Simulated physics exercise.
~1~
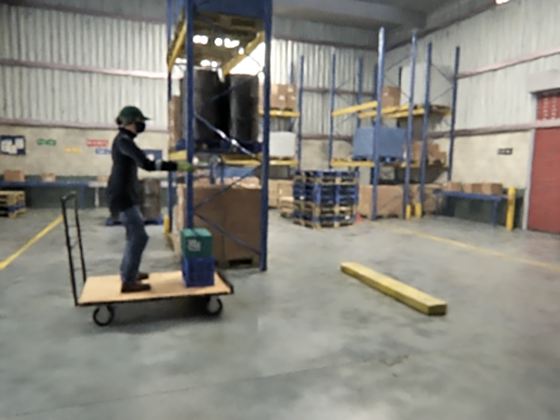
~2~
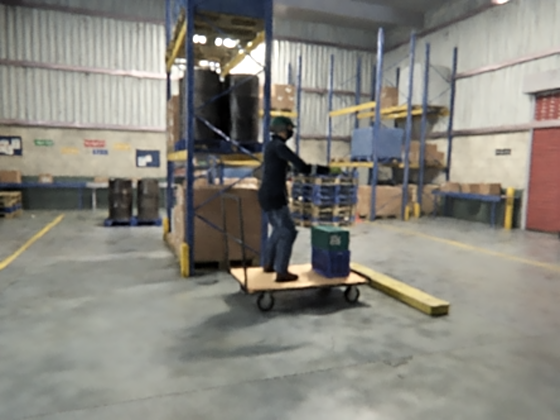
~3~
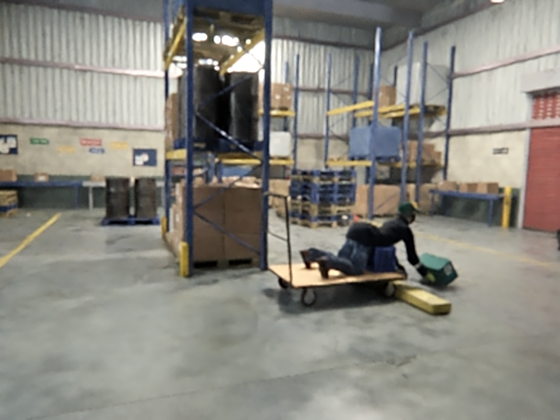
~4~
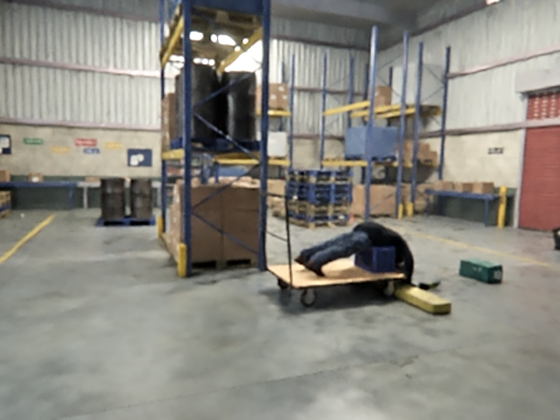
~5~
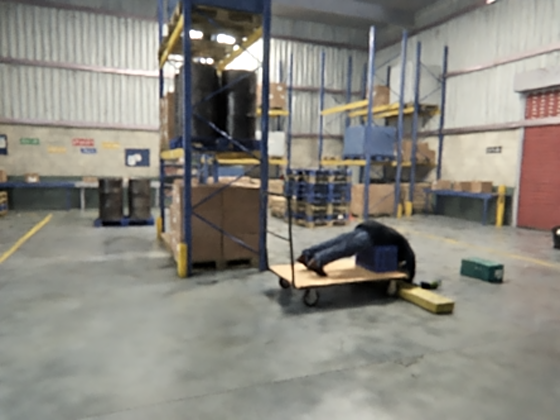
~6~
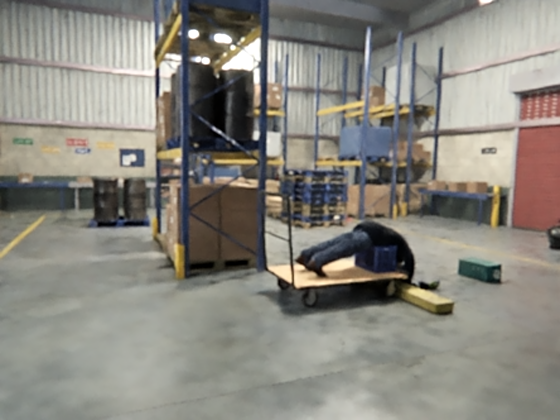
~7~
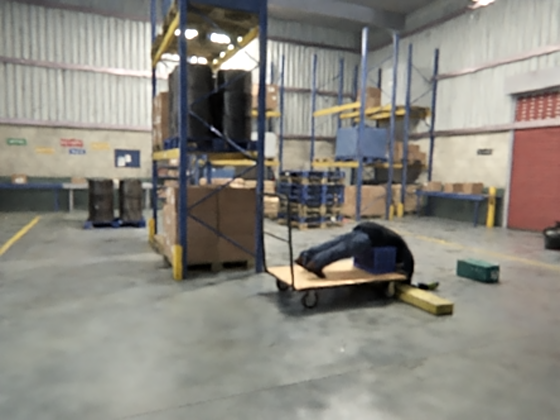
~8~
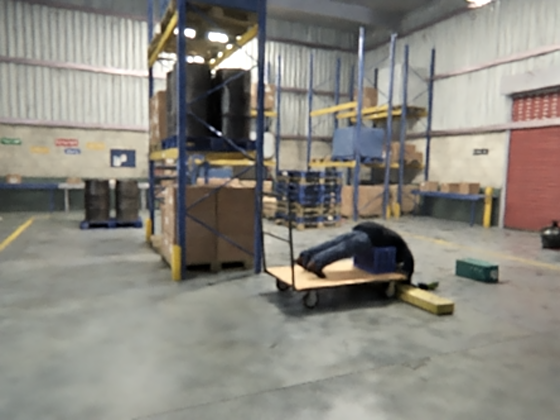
The footage shows a person in a dark cap riding a flat trolley rightward across a warehouse until it stops at a yellow beam; the person pitches forward, a green crate tumbles onto the floor beyond, and the person lies slumped over the front, legs and blue crate still on the deck.
